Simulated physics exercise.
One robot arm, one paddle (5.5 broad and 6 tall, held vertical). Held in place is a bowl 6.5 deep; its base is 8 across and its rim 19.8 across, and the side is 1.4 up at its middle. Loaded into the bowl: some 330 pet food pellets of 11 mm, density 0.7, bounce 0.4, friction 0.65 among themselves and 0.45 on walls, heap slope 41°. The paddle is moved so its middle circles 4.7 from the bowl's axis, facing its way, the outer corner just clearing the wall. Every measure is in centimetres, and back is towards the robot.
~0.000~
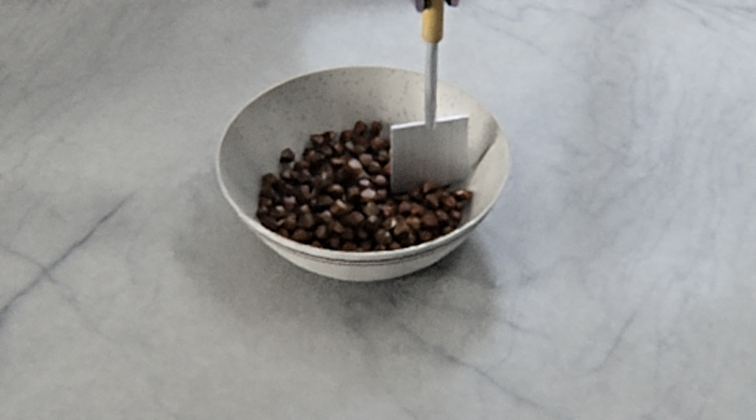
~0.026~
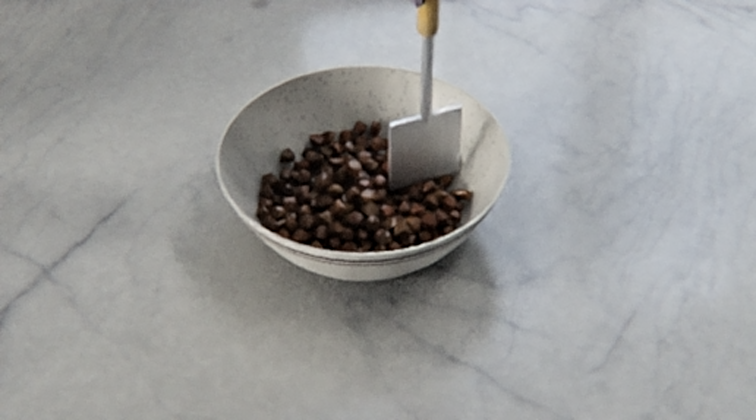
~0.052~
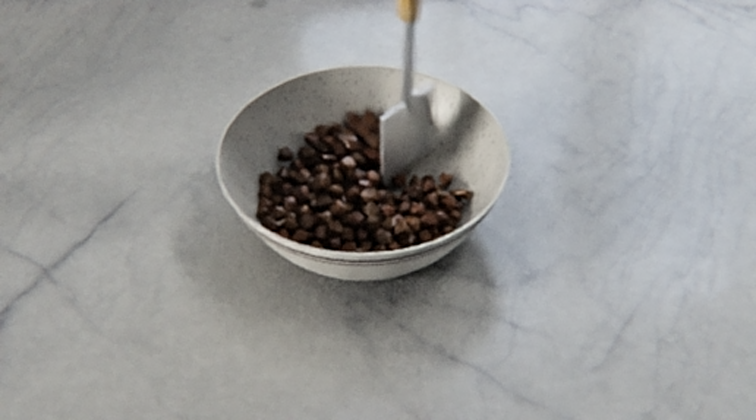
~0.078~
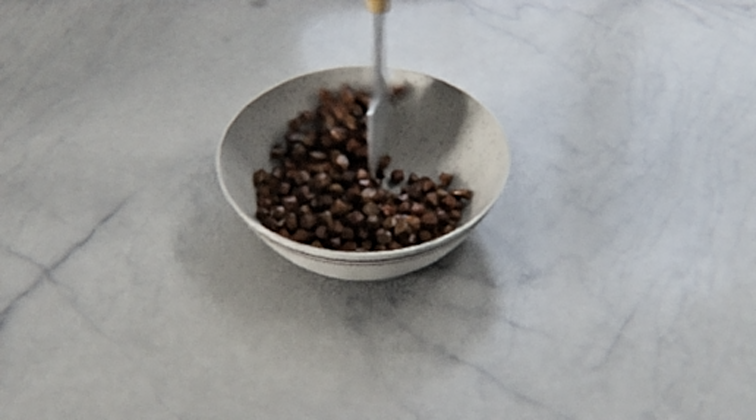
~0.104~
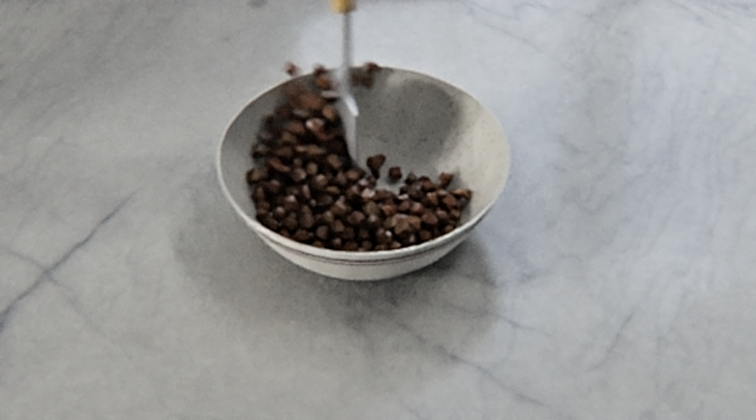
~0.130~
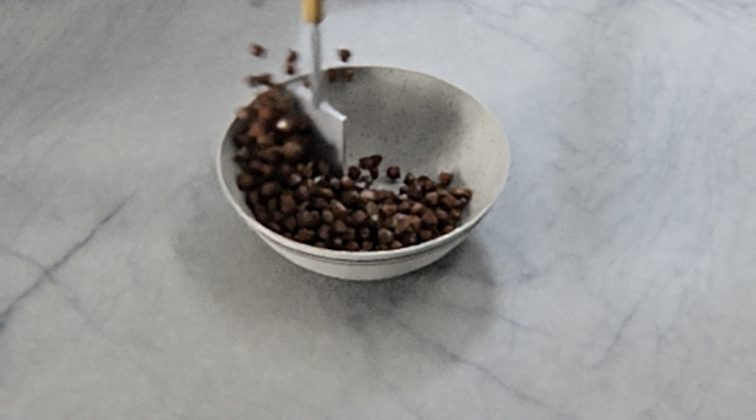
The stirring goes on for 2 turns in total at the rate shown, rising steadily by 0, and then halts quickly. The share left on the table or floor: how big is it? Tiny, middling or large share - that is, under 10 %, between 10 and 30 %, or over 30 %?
The share is large, over 30 %.
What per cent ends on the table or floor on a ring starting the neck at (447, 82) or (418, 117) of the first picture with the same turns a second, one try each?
0 and 40 %.
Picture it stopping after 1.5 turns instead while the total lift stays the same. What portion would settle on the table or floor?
I'd expect around 40 per cent.
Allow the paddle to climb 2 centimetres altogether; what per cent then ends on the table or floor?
About 25 percent.
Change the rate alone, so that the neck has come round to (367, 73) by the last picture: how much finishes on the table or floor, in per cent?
Something like 25 percent, roughly.
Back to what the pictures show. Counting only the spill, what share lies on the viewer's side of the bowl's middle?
About 60 per cent.
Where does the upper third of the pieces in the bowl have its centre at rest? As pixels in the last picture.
Near (375, 187).
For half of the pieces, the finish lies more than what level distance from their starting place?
Roughly 12 cm.
After 0.34 s, 351° round, highest piece 11 above the table; 244 in the bowl, 32 on the table or floor, 56 in flight or on the tool.
After 0.56 s, 222° round, highest piece 9 above the table; 196 in the bowl, 116 on the table or floor, 20 in flight or on the tool.
After 0.87 s, 0° round, highest piece 7 above the table; 178 in the bowl, 154 on the table or floor.
After 1.57 s, 0° round, highest piece 4 above the table; 178 in the bowl, 154 on the table or floor.
At rest, 178 in the bowl, 154 on the table or floor. That is 46 % on the table or floor.
